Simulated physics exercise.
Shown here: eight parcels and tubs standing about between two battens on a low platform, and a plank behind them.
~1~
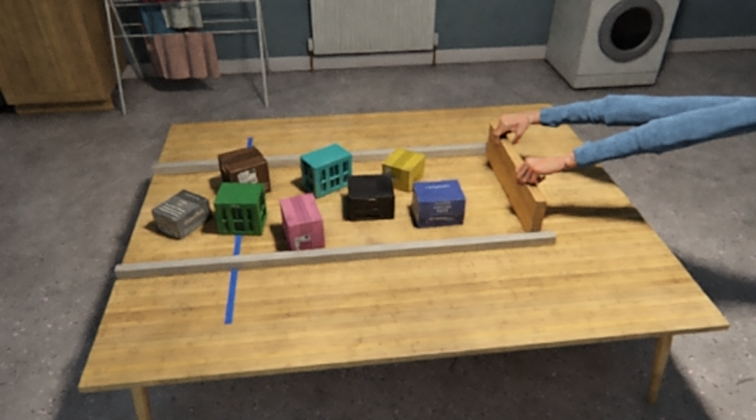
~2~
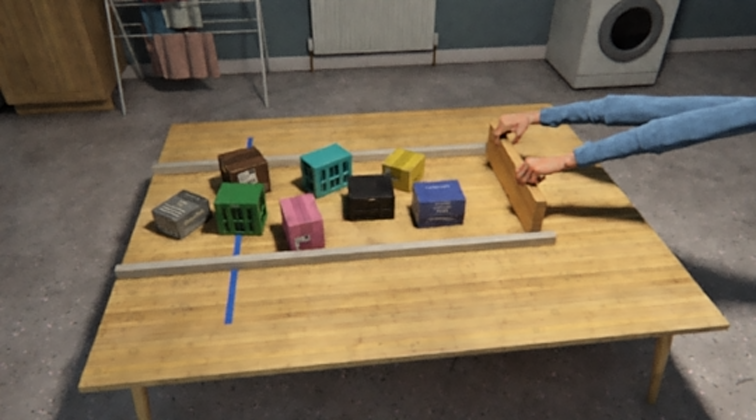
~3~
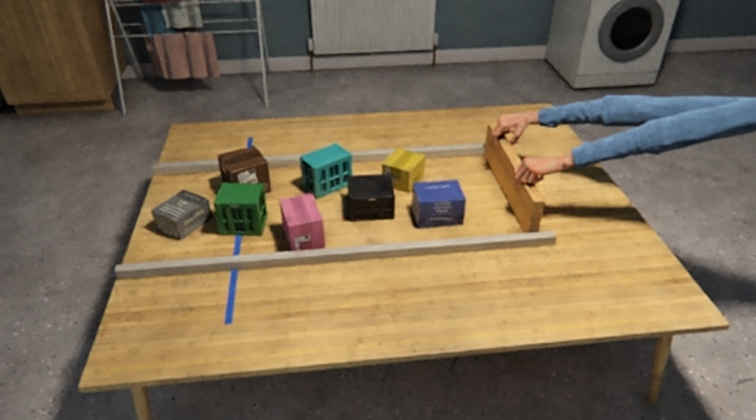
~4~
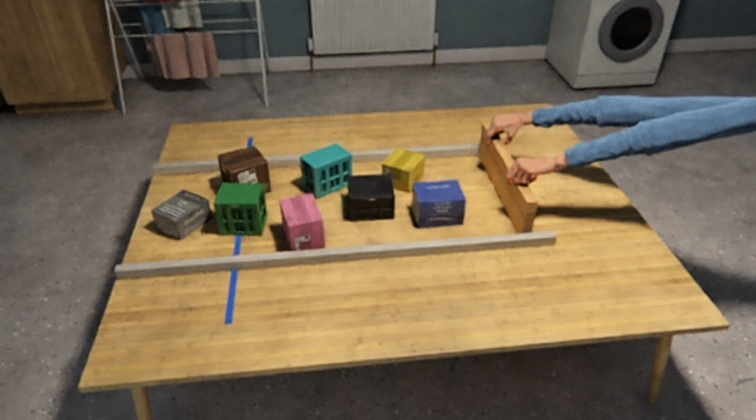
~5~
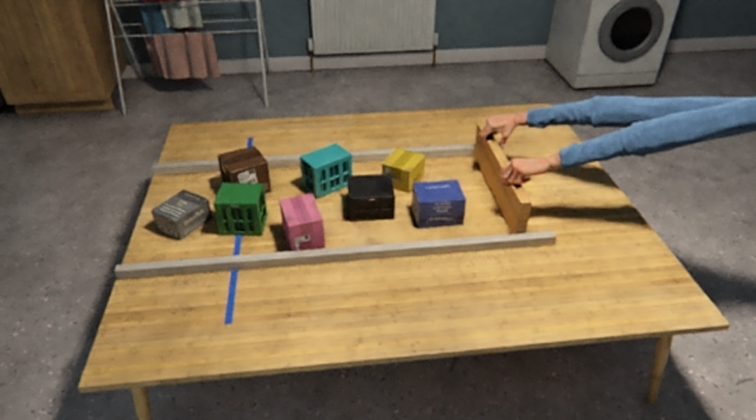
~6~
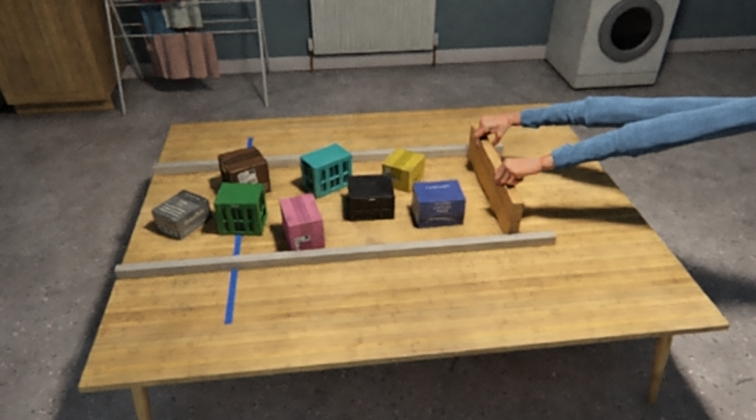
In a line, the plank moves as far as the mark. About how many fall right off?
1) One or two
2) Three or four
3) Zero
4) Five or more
(1) One or two.
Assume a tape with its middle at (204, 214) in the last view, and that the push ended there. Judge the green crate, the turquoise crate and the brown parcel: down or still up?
Green crate goes down, turquoise crate stays put, brown parcel goes down.
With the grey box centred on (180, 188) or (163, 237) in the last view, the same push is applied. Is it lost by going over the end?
Taking the two places in turn, it drops; drops.
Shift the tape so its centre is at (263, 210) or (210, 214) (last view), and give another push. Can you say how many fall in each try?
The counts: 1 and 3.
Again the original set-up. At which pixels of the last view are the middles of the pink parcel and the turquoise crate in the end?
I'd put one close to (167, 237) and the other close to (188, 174).
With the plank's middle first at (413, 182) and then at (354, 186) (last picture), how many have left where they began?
It comes to 3 for the first spot, 5 for the other.
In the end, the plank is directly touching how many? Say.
That makes 2.
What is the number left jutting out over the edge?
Expected count: 2.
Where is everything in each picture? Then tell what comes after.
In the first picture, grey box (182, 214); brown parcel (245, 173); green crate (242, 209); plank (513, 175); tape (241, 211).
In the second picture, brown parcel (245, 173); yellow parcel (403, 170).
In the third picture, green crate (242, 209); plank (511, 175).
In the fourth picture, grey box (182, 214); black crate (371, 197).
In the fifth picture, brown parcel (245, 173); pink parcel (302, 224).
In the sixth picture, grey box (182, 214); brown parcel (245, 173); green crate (242, 209); plank (492, 176); tape (241, 211).
Soon after, none off yet; grey box at rest near (182, 214); brown parcel at rest near (245, 173); green crate at rest near (242, 209).
In the end, the number that fall off is one or two; gone, grey box.
